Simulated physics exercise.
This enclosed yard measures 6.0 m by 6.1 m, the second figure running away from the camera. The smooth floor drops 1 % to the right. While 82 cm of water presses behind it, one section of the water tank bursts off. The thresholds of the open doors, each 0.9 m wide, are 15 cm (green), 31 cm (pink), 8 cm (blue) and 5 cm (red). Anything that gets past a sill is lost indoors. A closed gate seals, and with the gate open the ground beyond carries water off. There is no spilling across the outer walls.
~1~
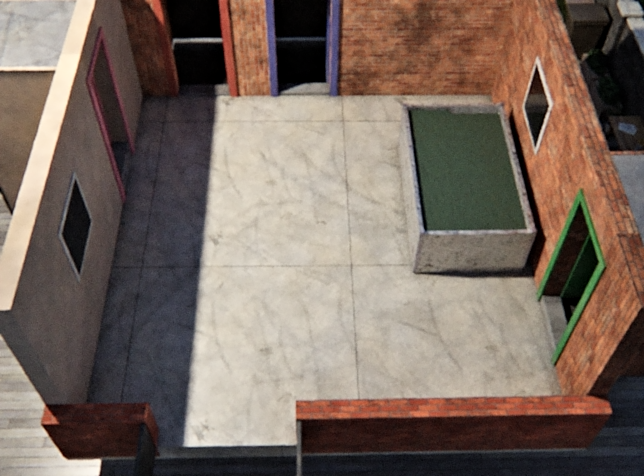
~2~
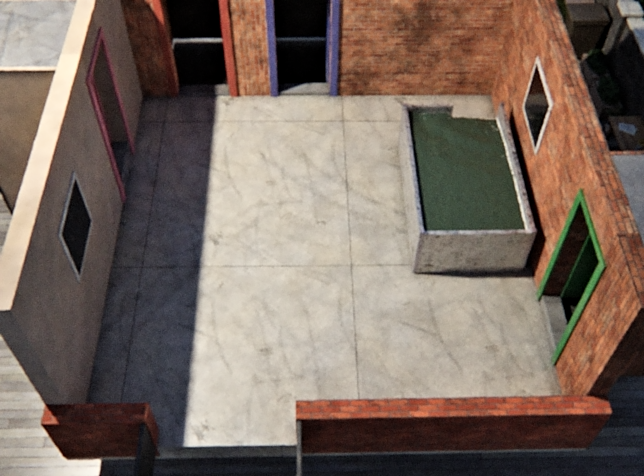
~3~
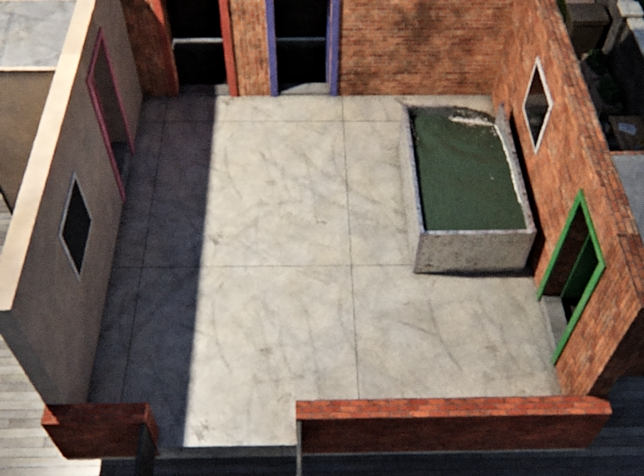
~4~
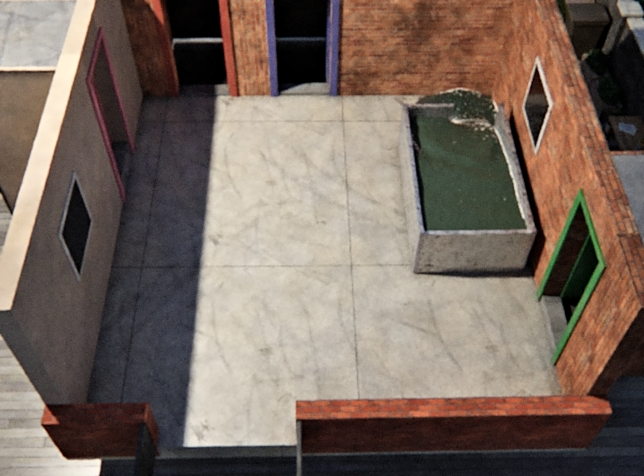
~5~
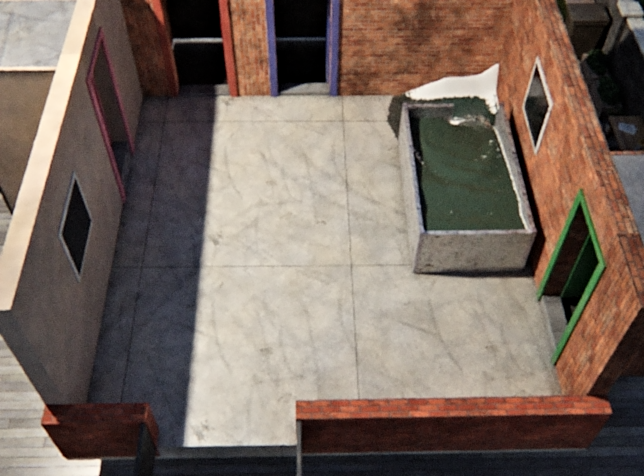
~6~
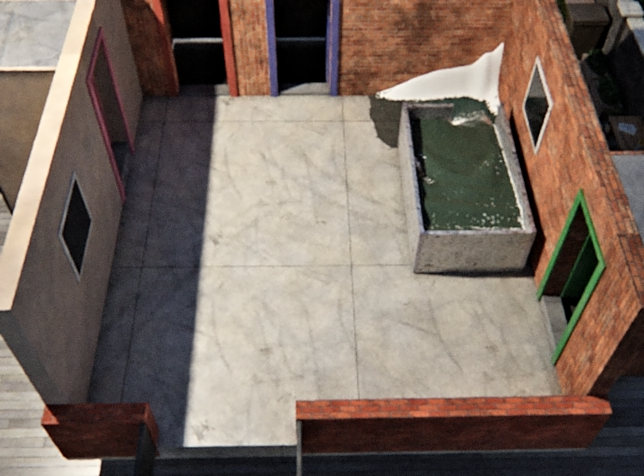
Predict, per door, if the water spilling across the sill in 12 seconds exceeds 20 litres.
In the end at the green door the amount will stay short of the limit; at the pink door the amount will stay short of the limit; at the blue door the amount will stay short of the limit; at the red door the amount will climb above the limit.
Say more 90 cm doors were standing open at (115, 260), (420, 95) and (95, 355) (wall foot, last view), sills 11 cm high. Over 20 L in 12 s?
In that order: Below, above, below.
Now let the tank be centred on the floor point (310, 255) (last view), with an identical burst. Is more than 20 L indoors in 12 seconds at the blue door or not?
With that change, the limit at the blue door is surpassed.
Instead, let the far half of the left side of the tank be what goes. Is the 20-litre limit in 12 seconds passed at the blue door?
Against the limit, blue exceeds it.
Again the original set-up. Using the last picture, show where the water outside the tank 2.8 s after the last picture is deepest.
Around (492, 122).
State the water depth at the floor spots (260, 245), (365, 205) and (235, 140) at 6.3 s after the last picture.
First 2 cm, then 1 cm, then 3 cm.
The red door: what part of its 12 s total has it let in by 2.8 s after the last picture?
Roughly 0%.
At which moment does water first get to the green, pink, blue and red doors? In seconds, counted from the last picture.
So green at 1.8 s, pink at 2.0 s, blue at 0.4 s, and red at 1.2 s.
Then, 0.7 s after the last picture water covers 10 % of the floor and is deepest (64 cm) near (487, 101); green door not reached, pink door not reached, blue door 5 cm at the sill, 0 L in, red door not reached.
Then, 1.5 s after the last picture water covers 25 % of the floor and is deepest (55 cm) near (491, 115); green door not reached, pink door not reached, blue door 9 cm at the sill, 0 L in, red door 6 cm at the sill, 0 L in.
Then, 2.8 s after the last picture water covers 60 % of the floor and is deepest (37 cm) near (492, 122); green door 6 cm at the sill, 0 L in, pink door 20 cm at the sill, 0 L in, blue door 8 cm at the sill, 1 L in, red door 5 cm at the sill, 0 L in.
Then, 6.3 s after the last picture water covers 85 % of the floor and is deepest (22 cm) near (491, 115); green door 3 cm at the sill, 0 L in, pink door 12 cm at the sill, 0 L in, blue door 5 cm at the sill, 1 L in, red door 9 cm at the sill, 35 L in.
Then, 11.3 s after the last picture water covers 95 % of the floor and is deepest (18 cm) near (561, 422); green door 14 cm at the sill, 0 L in, pink door 5 cm at the sill, 0 L in, blue door 3 cm at the sill, 1 L in, red door 6 cm at the sill, 83 L in.
